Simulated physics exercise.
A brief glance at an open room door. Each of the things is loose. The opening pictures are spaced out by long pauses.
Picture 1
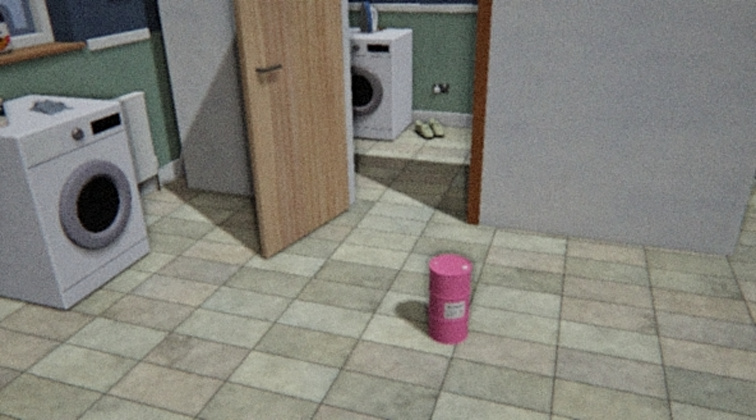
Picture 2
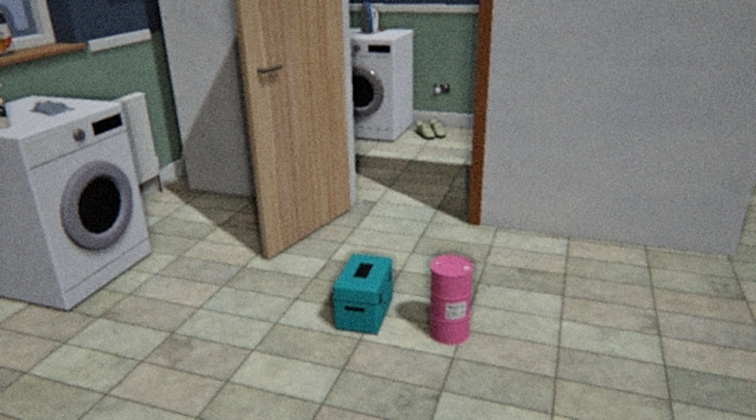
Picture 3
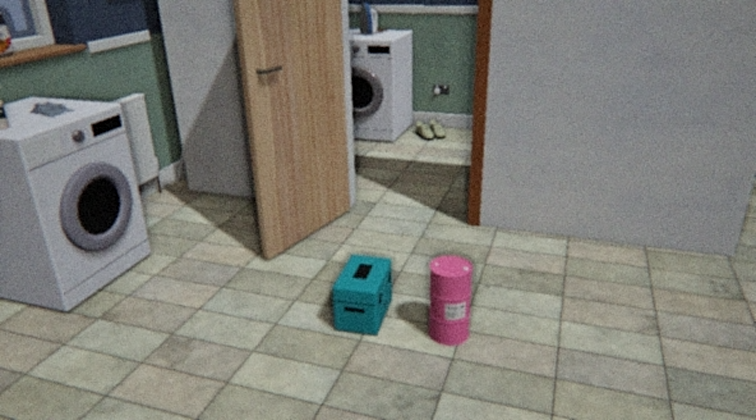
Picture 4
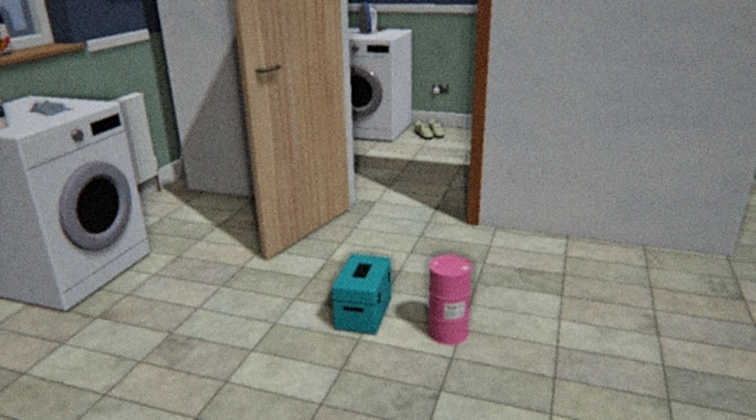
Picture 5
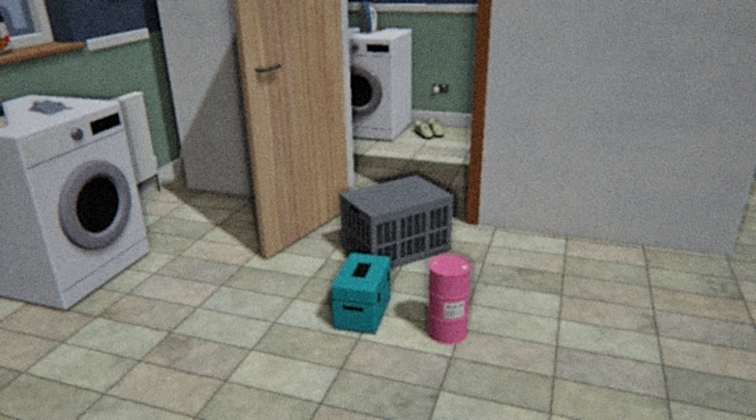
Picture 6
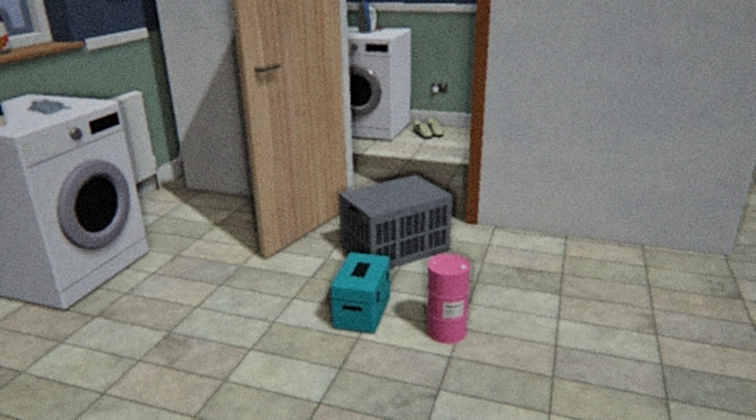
Pink canister standing on a tiled floor near an open door, a turquoise toolbox appearing beside it, then a grey chest behind.
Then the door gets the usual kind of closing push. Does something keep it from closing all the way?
Yes. The door does not make it to the frame.
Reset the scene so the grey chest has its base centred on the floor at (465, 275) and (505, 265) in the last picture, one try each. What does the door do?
1: Swings home; 2: Swings home.
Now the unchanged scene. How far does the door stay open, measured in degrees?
Around 70 degrees.
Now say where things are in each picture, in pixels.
Door wide open and still, in the first picture.
Door wide open and still; turquoise toolbox (364, 293); pink canister (450, 300), in the second picture.
Door wide open and still; turquoise toolbox (364, 294); pink canister (450, 301), in the third picture.
Door wide open and still; turquoise toolbox (363, 293); pink canister (449, 300), in the fourth picture.
Door wide open and still; turquoise toolbox (362, 292); pink canister (449, 299), in the fifth picture.
Door wide open and still; grey chest (395, 222); turquoise toolbox (362, 292), in the sixth picture.
Then, 0.50 s on from there, door 93° open.
Then, 0.70 s on from there, door 83° open.
Then, 0.90 s on from there, door 73° open.
In the end, door 72° open; all 3 unmoved. At the end, from the last picture's camera, grey chest near (399, 222).
